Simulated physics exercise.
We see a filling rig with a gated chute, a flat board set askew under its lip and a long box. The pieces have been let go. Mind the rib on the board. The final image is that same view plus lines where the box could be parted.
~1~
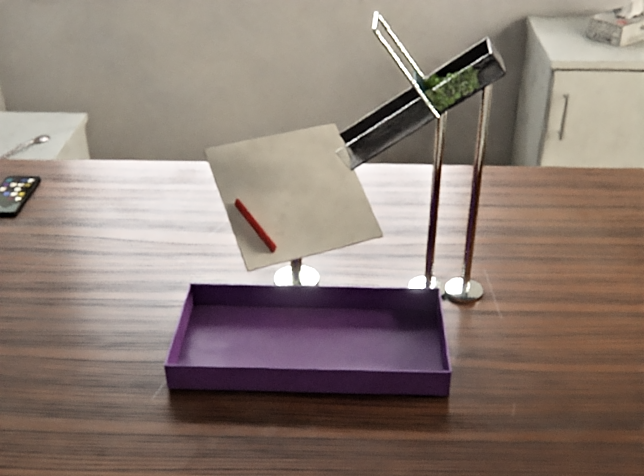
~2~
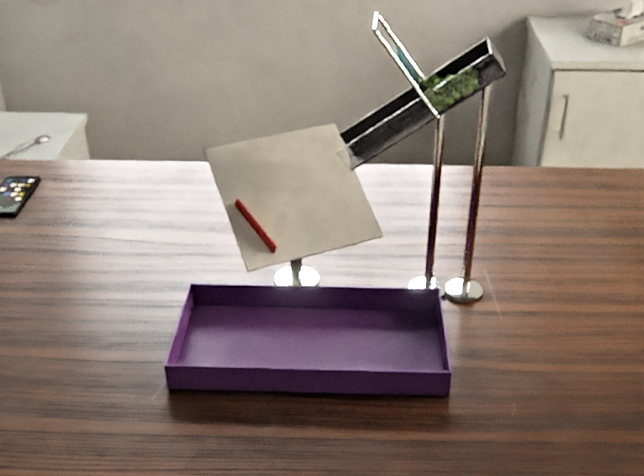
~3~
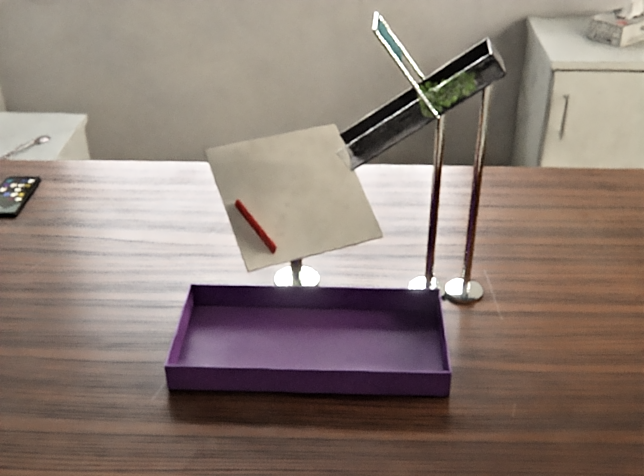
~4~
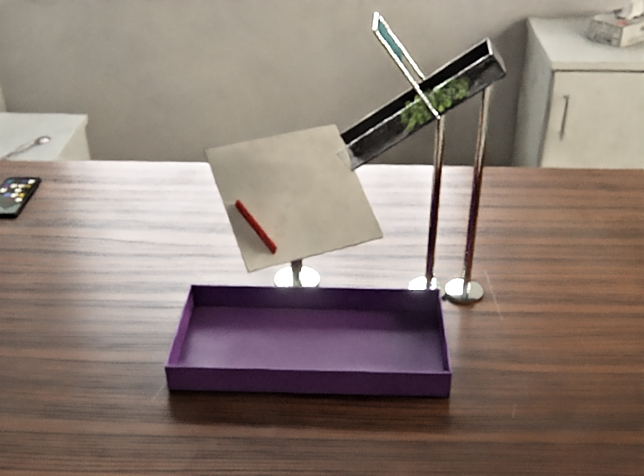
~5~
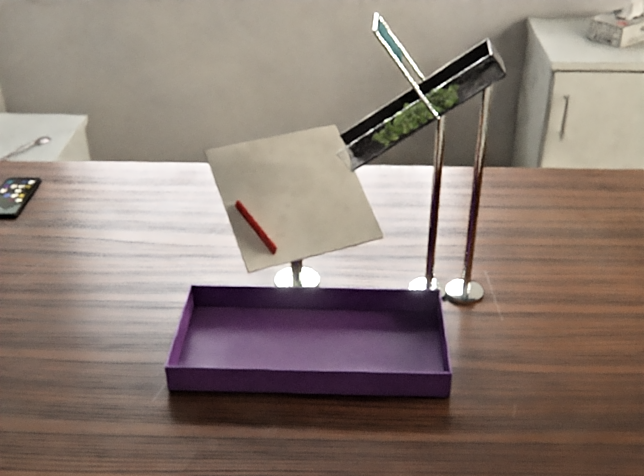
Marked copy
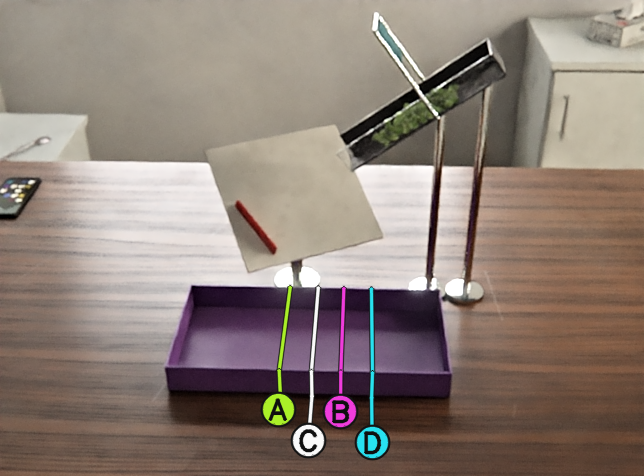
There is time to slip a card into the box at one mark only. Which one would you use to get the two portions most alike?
Line C does it best.
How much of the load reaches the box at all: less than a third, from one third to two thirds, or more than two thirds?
More than two thirds.
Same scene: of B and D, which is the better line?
The answer is B.
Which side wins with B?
Left.
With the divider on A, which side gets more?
The right side.
On the marked copy, line A crosses the front rim at (279, 369); line B crosses the front rim at (340, 370); line C crosses the front rim at (311, 370); line D crosses the front rim at (372, 371).
With A, of what is caught, a small part on the left of the divider, nearly all on the right.
With B, of what is caught, most on the left of the divider, about a quarter on the right.
With C, of what is caught, about two thirds on the left of the divider, about a third on the right.
With D, of what is caught, nearly all on the left of the divider, a stray few on the right.
